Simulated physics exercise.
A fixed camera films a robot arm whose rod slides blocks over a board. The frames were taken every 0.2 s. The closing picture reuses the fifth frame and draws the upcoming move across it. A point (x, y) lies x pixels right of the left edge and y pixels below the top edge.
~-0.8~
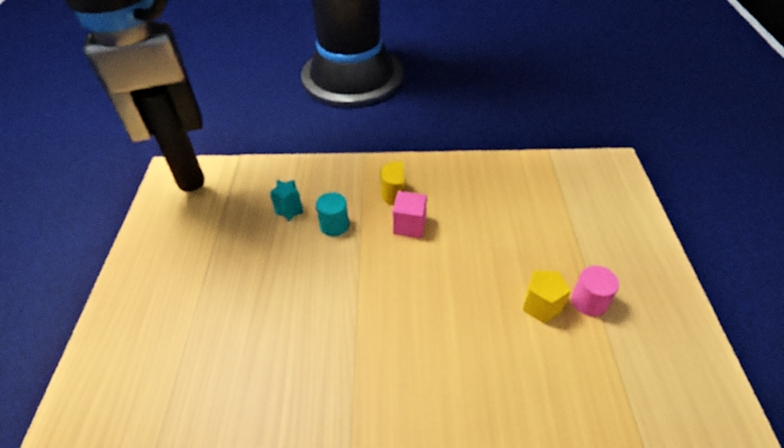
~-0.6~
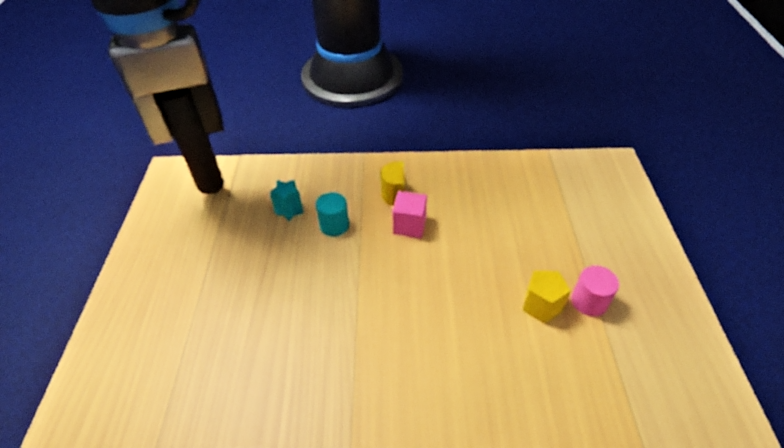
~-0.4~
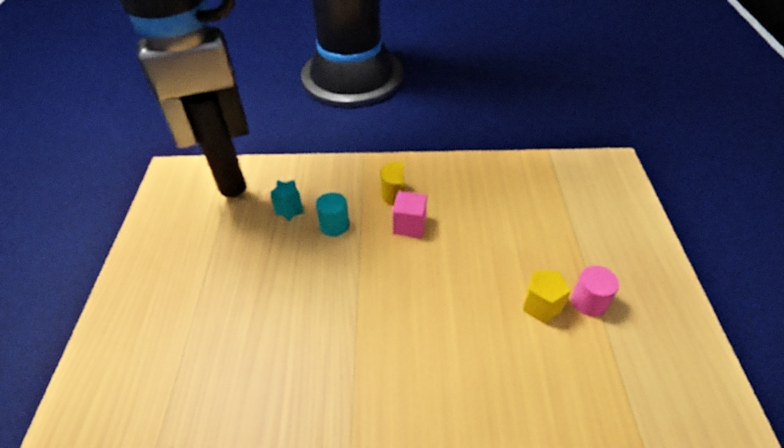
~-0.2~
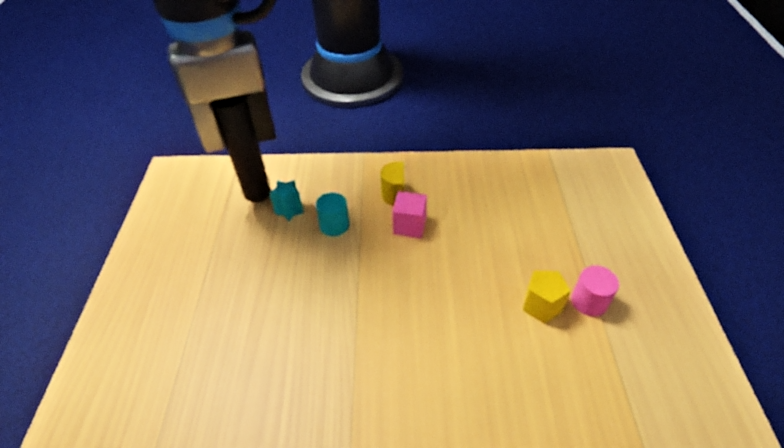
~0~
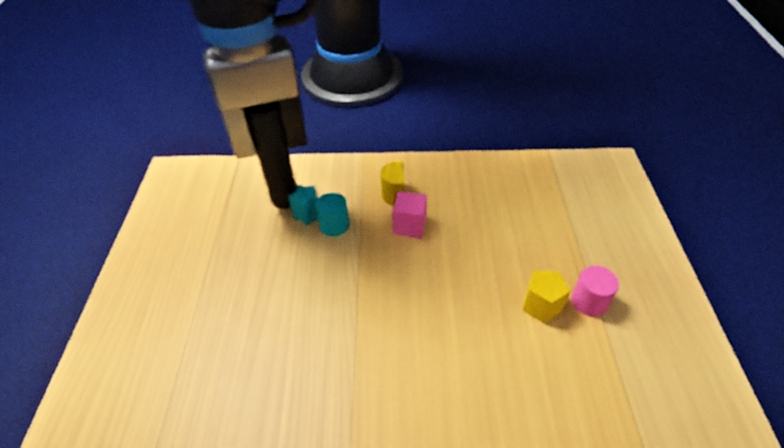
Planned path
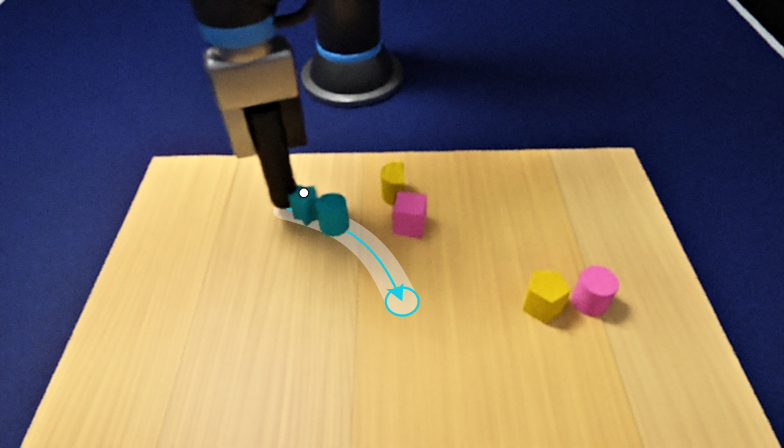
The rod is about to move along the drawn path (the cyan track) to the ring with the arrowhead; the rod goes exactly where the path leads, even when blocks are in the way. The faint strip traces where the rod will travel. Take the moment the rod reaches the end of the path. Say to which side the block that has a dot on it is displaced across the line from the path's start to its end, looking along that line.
It's pushed left.
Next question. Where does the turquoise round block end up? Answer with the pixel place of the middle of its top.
It is at (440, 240).
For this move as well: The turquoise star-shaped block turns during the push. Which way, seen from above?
It swings round anticlockwise.
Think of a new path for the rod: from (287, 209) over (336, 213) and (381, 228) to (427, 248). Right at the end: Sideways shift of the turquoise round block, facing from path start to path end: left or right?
It is pushed towards the right-hand side.
Drawn move, from (287, 209) by way of (336, 225) and (375, 256) to (402, 301); the dot is on the turquoise star-shaped block.
On the path given first. One third of the way, rod (335, 216); turquoise star-shaped block (358, 206); turquoise round block (376, 220).
Two thirds of the way, rod (375, 247); turquoise star-shaped block (401, 229), turned 35° anticlockwise; turquoise round block (427, 238); pink square piece (415, 204), turned 20° anticlockwise.
At the end, rod (402, 293); turquoise star-shaped block (409, 241), turned 70° anticlockwise; turquoise round block (440, 240); yellow D-shaped block still; pink square piece (415, 204), turned 20° anticlockwise.
